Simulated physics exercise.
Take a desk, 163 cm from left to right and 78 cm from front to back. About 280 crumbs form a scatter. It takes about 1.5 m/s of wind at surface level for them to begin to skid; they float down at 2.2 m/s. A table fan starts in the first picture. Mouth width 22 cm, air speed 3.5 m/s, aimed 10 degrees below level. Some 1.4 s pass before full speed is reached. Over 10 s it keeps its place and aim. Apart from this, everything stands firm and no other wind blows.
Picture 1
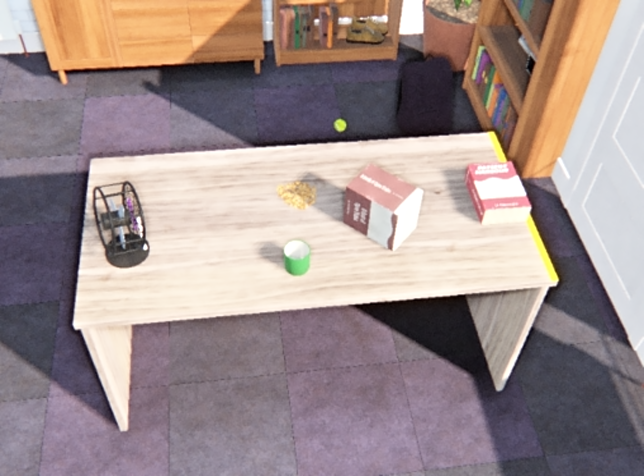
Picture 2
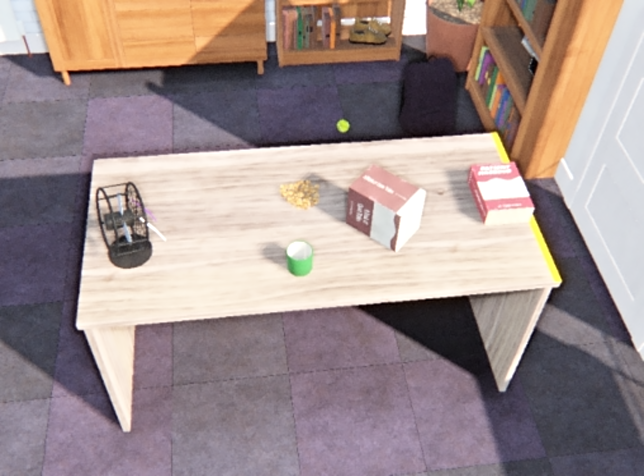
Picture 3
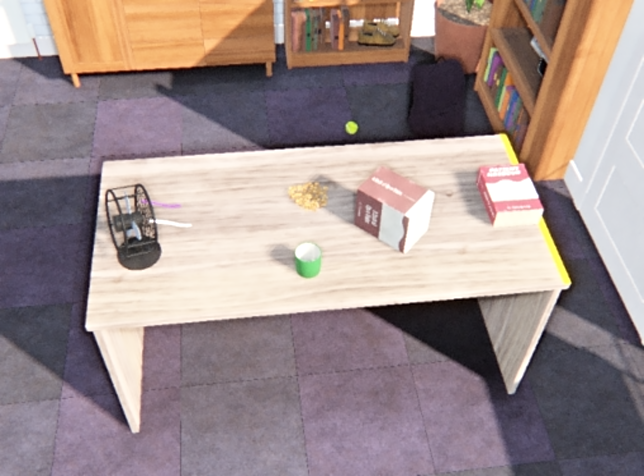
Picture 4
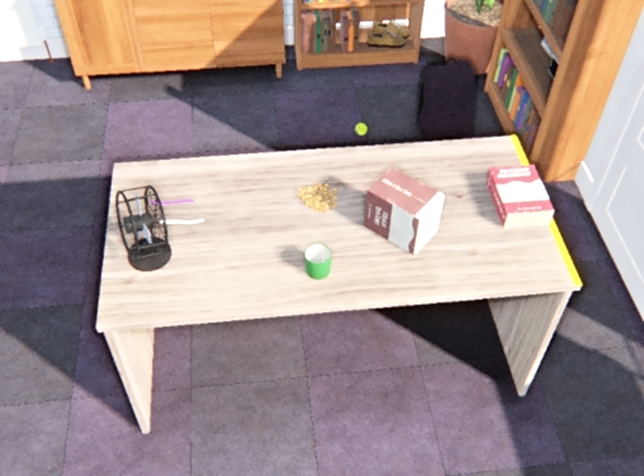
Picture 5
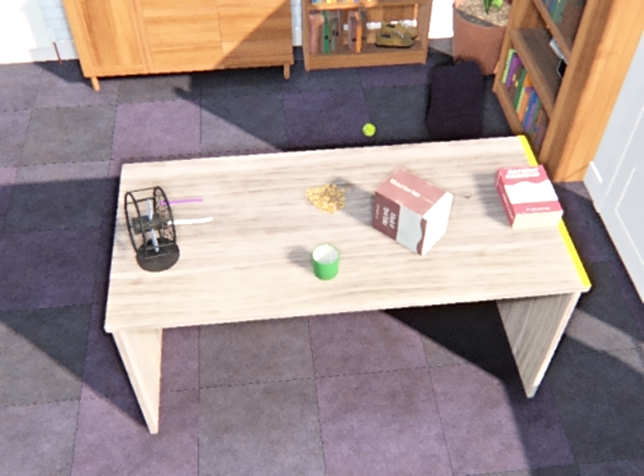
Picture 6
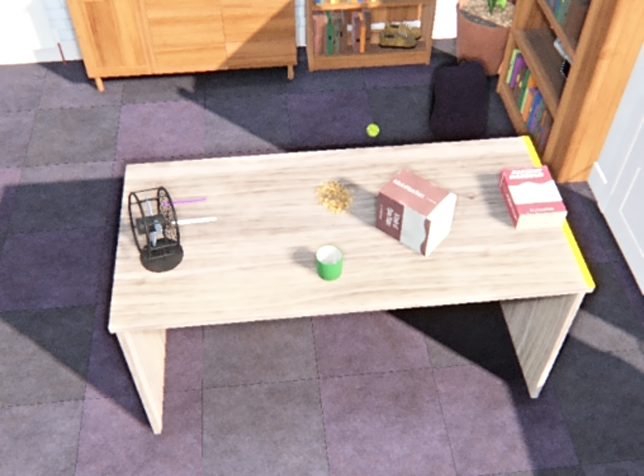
The clip shows a black table fan starting on a wooden desk, its pink and white ribbons lifting rightward toward golden crumbs, which stay put until some shift slightly late on, while the mug and books remain still.
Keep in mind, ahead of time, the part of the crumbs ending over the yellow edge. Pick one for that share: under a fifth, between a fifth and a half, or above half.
One fifth to one half.
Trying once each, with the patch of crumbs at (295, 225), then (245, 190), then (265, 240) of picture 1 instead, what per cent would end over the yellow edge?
In turn: 30 per cent, 0 per cent, 2 per cent.
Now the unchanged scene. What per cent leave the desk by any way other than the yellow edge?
Estimate: Near 60 %.
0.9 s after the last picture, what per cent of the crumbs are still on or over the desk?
Some 1 percent are still there.
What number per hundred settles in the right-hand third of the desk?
Roughly 1 in a hundred.
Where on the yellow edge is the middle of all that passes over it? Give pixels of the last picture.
Around (537, 157).
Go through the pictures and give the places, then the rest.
In the first frame, the middle of the crumbs is near (298, 195), none has stirred yet and the mouth of the table fan is at (119, 219).
In the second frame, the middle of the crumbs is near (303, 197), none has stirred yet and the yellow edge is centred on (526, 201).
In the third frame, the middle of the crumbs is near (311, 198), none has stirred yet, the top of a book is at (396, 191) and the top of a mug is at (308, 252).
In the fourth frame, the middle of the crumbs is near (321, 200) and none has stirred yet.
In the fifth frame, the middle of the crumbs is near (329, 200) and none has stirred yet.
In the sixth frame, the middle of the crumbs is near (336, 199), the farthest in sight from the table fan is at (353, 192) and about 40 % have left their places.
Then, 0.9 s after the last picture the count stands so, 38 % are over the yellow edge.
Then, 2.1 s after the last picture the count stands so, 38 % are over the yellow edge.
Then, 4.4 s after the last picture the count stands so, 38 % are over the yellow edge.
Then, 8.9 s after the last picture, at the end, 38 % are over the yellow edge.
